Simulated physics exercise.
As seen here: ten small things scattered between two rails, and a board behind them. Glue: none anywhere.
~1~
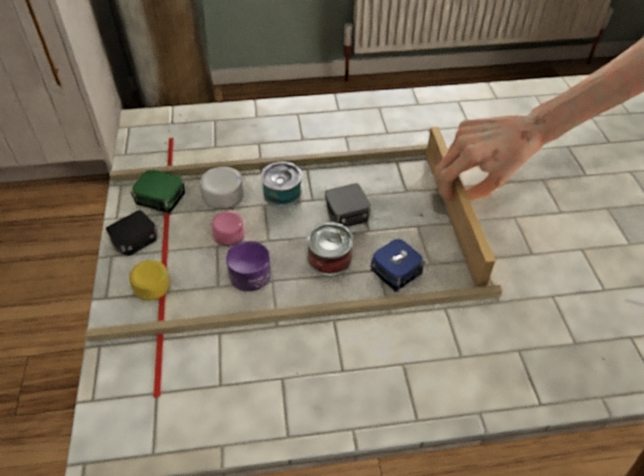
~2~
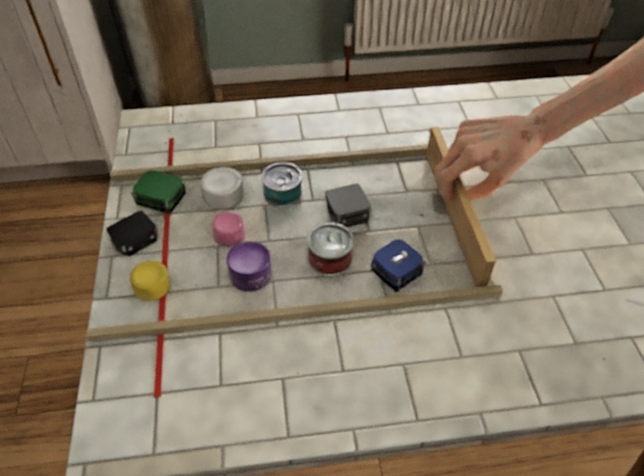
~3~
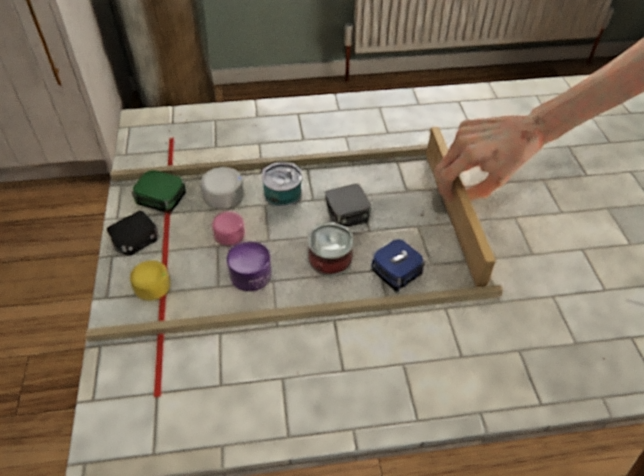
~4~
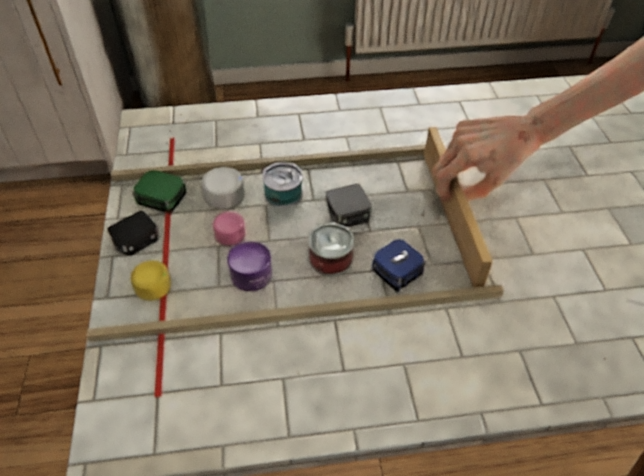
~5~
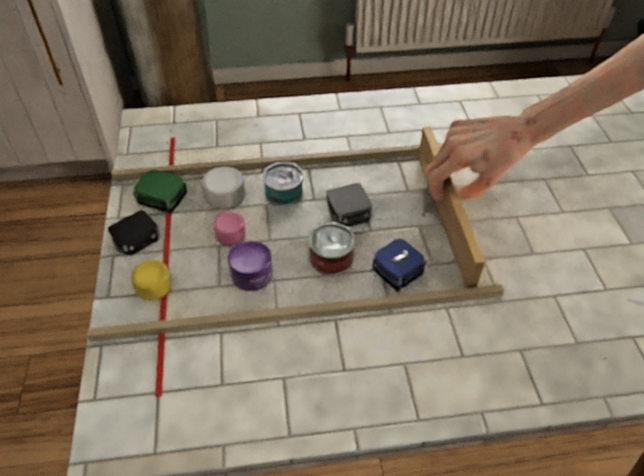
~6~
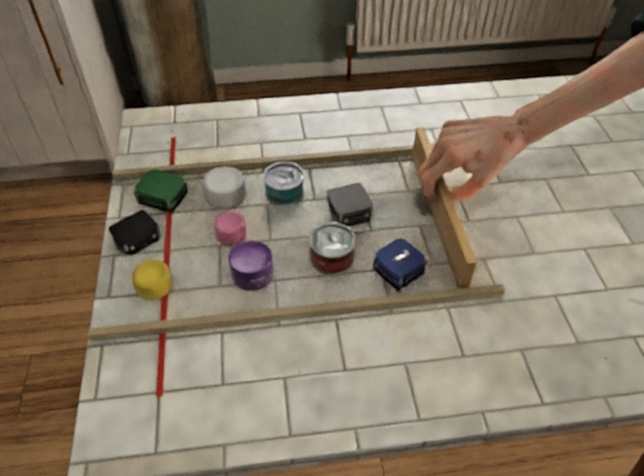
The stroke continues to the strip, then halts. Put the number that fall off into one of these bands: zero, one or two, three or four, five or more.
That is three or four.
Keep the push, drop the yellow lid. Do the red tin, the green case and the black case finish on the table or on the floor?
Red tin - safe; green case - gone; black case - gone.
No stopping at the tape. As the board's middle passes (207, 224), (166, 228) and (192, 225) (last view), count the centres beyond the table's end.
1; 3; 2.
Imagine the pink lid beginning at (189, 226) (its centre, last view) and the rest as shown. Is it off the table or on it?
From that start, the object then is safe.
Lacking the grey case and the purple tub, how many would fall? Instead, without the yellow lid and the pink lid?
Result, first then second: 1, 1.
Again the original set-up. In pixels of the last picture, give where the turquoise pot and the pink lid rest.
You'll find the turquoise pot at roughly (148, 196) and the pink lid at roughly (113, 239).
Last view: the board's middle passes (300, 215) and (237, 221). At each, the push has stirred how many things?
Up to then 5, and up to the other point 9.
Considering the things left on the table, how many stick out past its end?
I'd put it at 3.
Soon after, none off yet; black case at rest near (135, 233); yellow lid at rest near (152, 279); green case at rest near (162, 191).
After that, none off yet; black case at rest near (135, 233); yellow lid at rest near (152, 279); green case moving near (152, 191).
In the end, the number that fall off is three or four; gone, green case, yellow lid and black case.
